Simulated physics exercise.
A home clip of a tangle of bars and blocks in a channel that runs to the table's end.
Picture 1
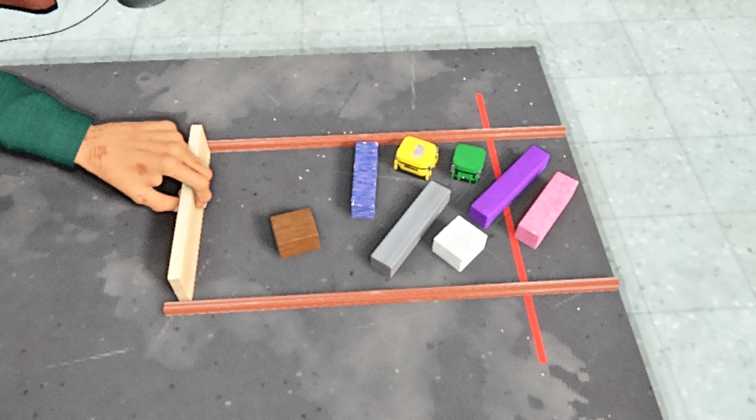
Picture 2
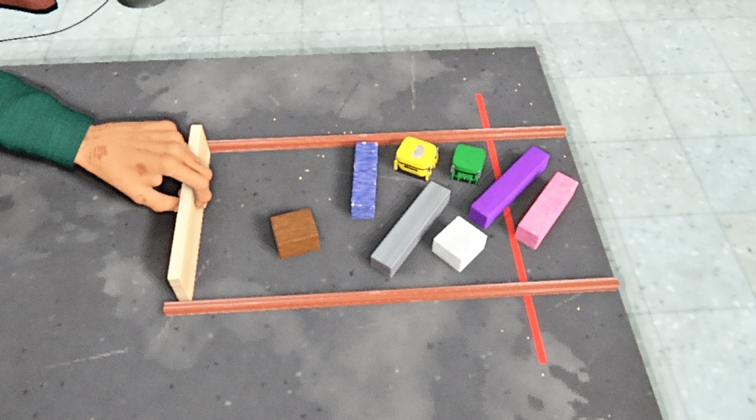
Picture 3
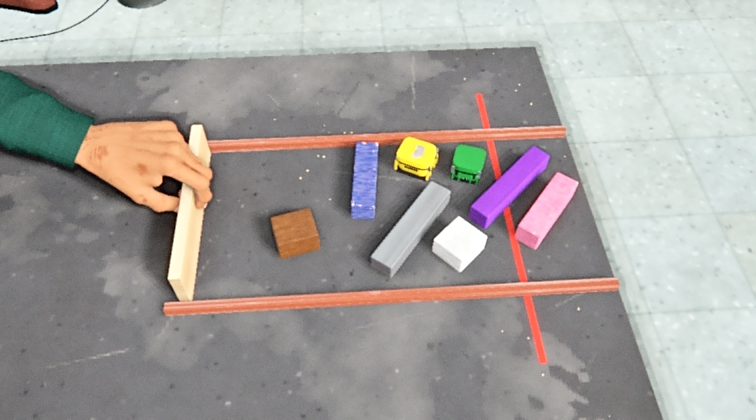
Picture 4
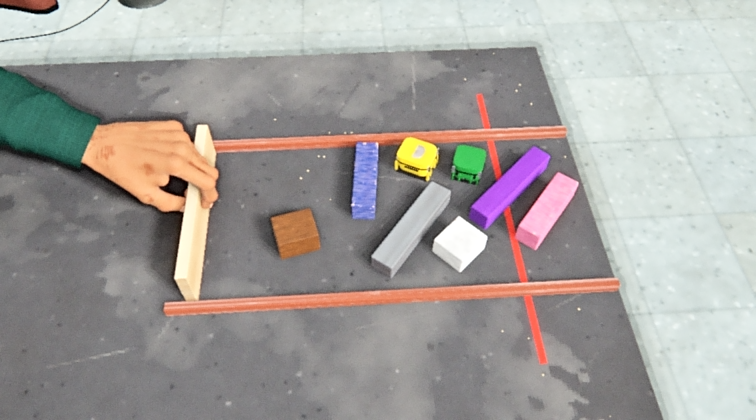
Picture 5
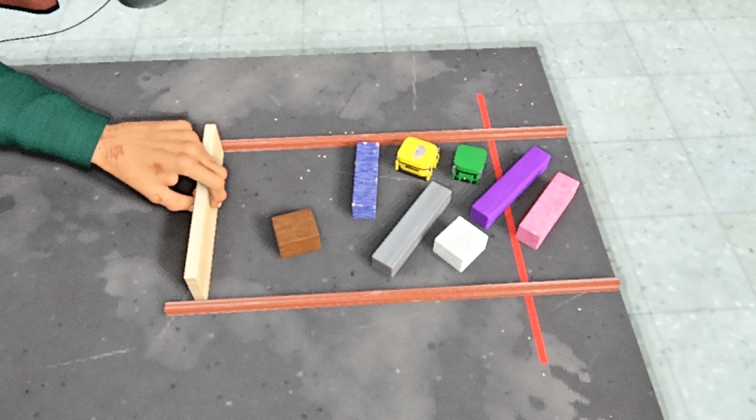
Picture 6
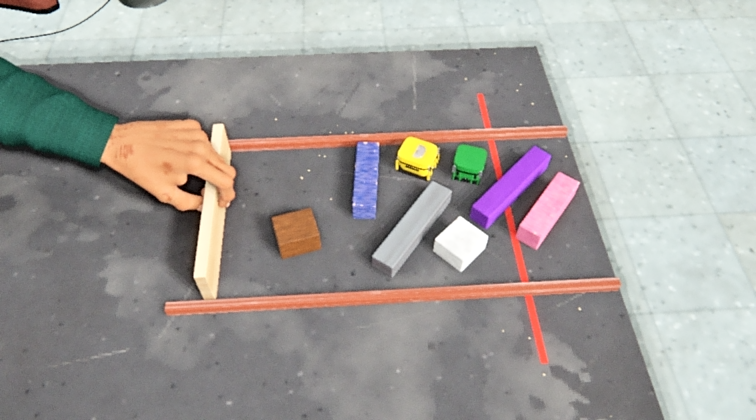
A hand slides a pale wooden board slightly right, toward the still blocks and bars.
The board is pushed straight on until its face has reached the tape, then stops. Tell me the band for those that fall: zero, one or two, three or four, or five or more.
The number that fall off is one or two.
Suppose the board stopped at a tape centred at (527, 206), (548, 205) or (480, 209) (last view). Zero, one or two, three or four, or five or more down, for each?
In that order: Either three or four; five or over; none at all.
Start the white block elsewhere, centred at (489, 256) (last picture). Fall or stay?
The white block remains up.
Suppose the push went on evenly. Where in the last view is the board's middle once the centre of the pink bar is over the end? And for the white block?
Its middle is around (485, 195) and around (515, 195).
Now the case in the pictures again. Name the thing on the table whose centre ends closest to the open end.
Foremost is the white block.
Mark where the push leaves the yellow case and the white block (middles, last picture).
The yellow case at (533, 146), the white block at (603, 244).
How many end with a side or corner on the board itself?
The number is 2.
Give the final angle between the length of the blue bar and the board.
About 0°.
Soon after, none off yet; pink bar at rest near (548, 210); purple stick at rest near (511, 186); green case at rest near (469, 165).
Then, none off yet; pink bar moving near (553, 209); purple stick moving near (521, 185); green case moved a little near (485, 165).
At rest, the number that fall off is one or two; fallen, purple stick and pink bar.
